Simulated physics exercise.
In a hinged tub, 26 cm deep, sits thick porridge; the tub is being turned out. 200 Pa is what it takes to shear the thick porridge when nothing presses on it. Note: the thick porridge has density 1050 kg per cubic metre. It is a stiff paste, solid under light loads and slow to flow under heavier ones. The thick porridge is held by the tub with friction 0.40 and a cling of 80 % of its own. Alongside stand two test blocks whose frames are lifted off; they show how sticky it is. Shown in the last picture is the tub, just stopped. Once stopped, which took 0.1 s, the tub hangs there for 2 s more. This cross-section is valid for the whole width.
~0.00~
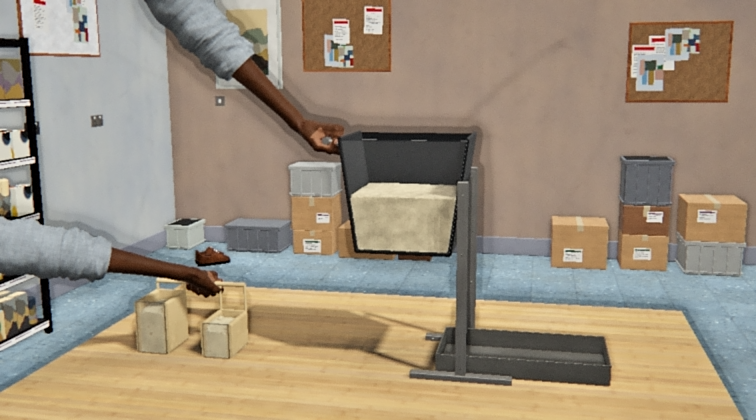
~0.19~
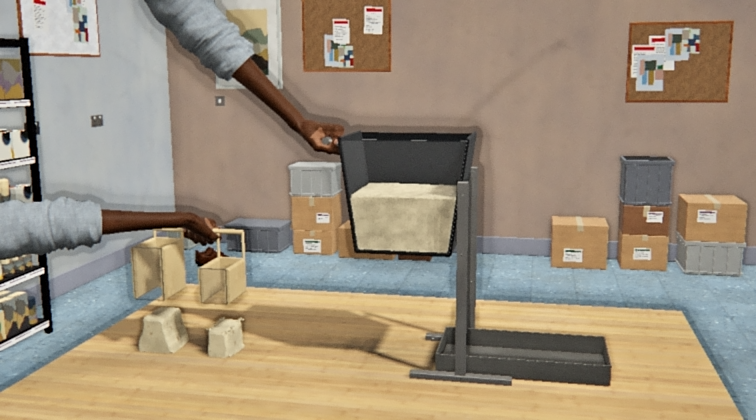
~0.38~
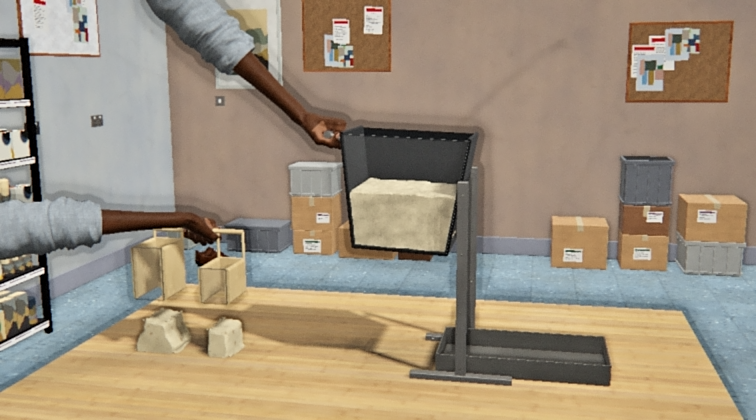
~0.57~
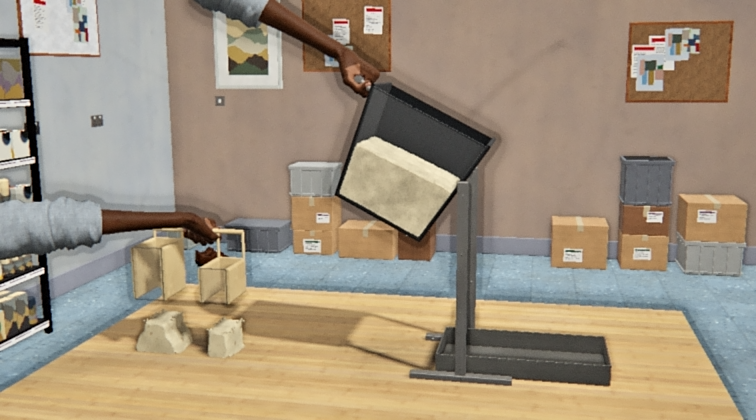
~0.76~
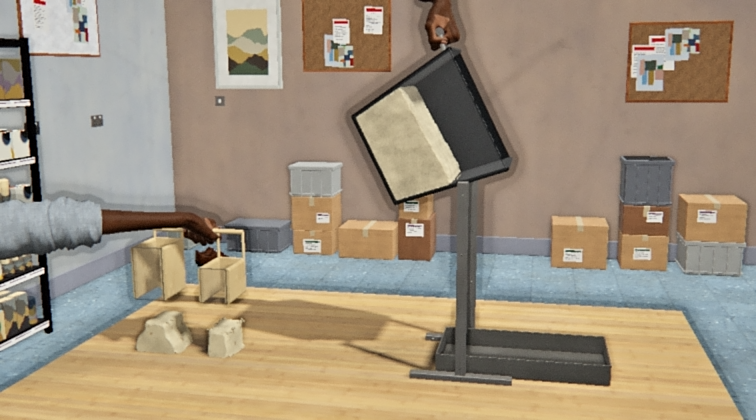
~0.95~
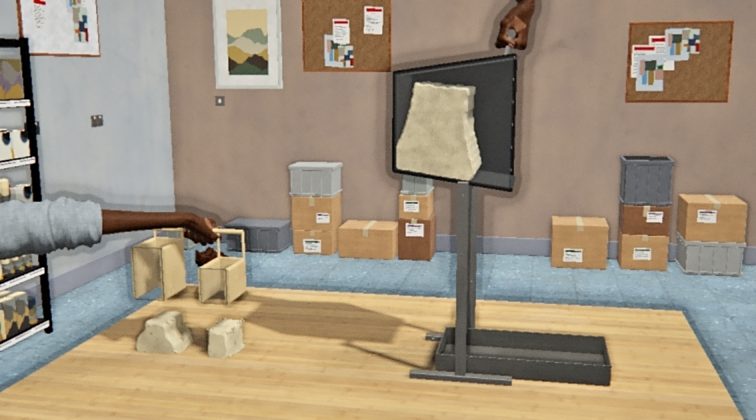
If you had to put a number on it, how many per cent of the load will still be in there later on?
My estimate is close to 51 per cent.
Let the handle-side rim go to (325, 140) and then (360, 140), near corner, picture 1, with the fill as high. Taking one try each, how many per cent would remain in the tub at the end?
45 %, then 65 %.
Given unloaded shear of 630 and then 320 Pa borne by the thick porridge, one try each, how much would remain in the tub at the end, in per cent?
Result: 100 % for the first case, 60 % for the second.
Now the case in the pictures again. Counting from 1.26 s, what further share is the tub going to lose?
Load share from then on: Near 10 %.
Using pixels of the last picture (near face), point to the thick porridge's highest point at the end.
I'd point to somewhere around (428, 146).
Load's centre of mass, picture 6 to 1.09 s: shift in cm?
8 cm.
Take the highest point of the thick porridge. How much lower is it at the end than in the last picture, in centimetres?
About 14 cm.
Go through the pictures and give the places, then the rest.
The first frame shows handle-side rim at (342, 139), tilt 0 degrees; top of the thick porridge at (452, 198); blocks stand 11 cm, 7.3 cm (left to right).
The second frame shows handle-side rim at (342, 139), tilt 0 degrees; top of the thick porridge at (452, 198); blocks stand 9.4 cm, 7.2 cm (left to right).
The third frame shows handle-side rim at (343, 134), tilt 3 degrees; top of the thick porridge at (356, 191); blocks stand 8.6 cm, 7.1 cm (left to right).
The fourth frame shows handle-side rim at (375, 86), tilt 28 degrees; top of the thick porridge at (357, 146); blocks stand 8.4 cm, 7.0 cm (left to right).
The fifth frame shows handle-side rim at (451, 51), tilt 64 degrees; top of the thick porridge at (398, 90); blocks stand 8.4 cm, 7.0 cm (left to right).
The sixth frame shows handle-side rim at (515, 58), tilt 90 degrees; top of the thick porridge at (419, 84); blocks stand 8.4 cm, 7.0 cm (left to right).
After 1.09 s, the tub is at 90 degrees and holds 97 %.
After 1.26 s, the tub is at 90 degrees and holds 62 %.
After 1.43 s, the tub is at 90 degrees and holds 51 %.
After 1.60 s, the tub is at 90 degrees and holds 51 %.
After 2.95 s, at the end, the tub is at 90 degrees and holds 51 %.
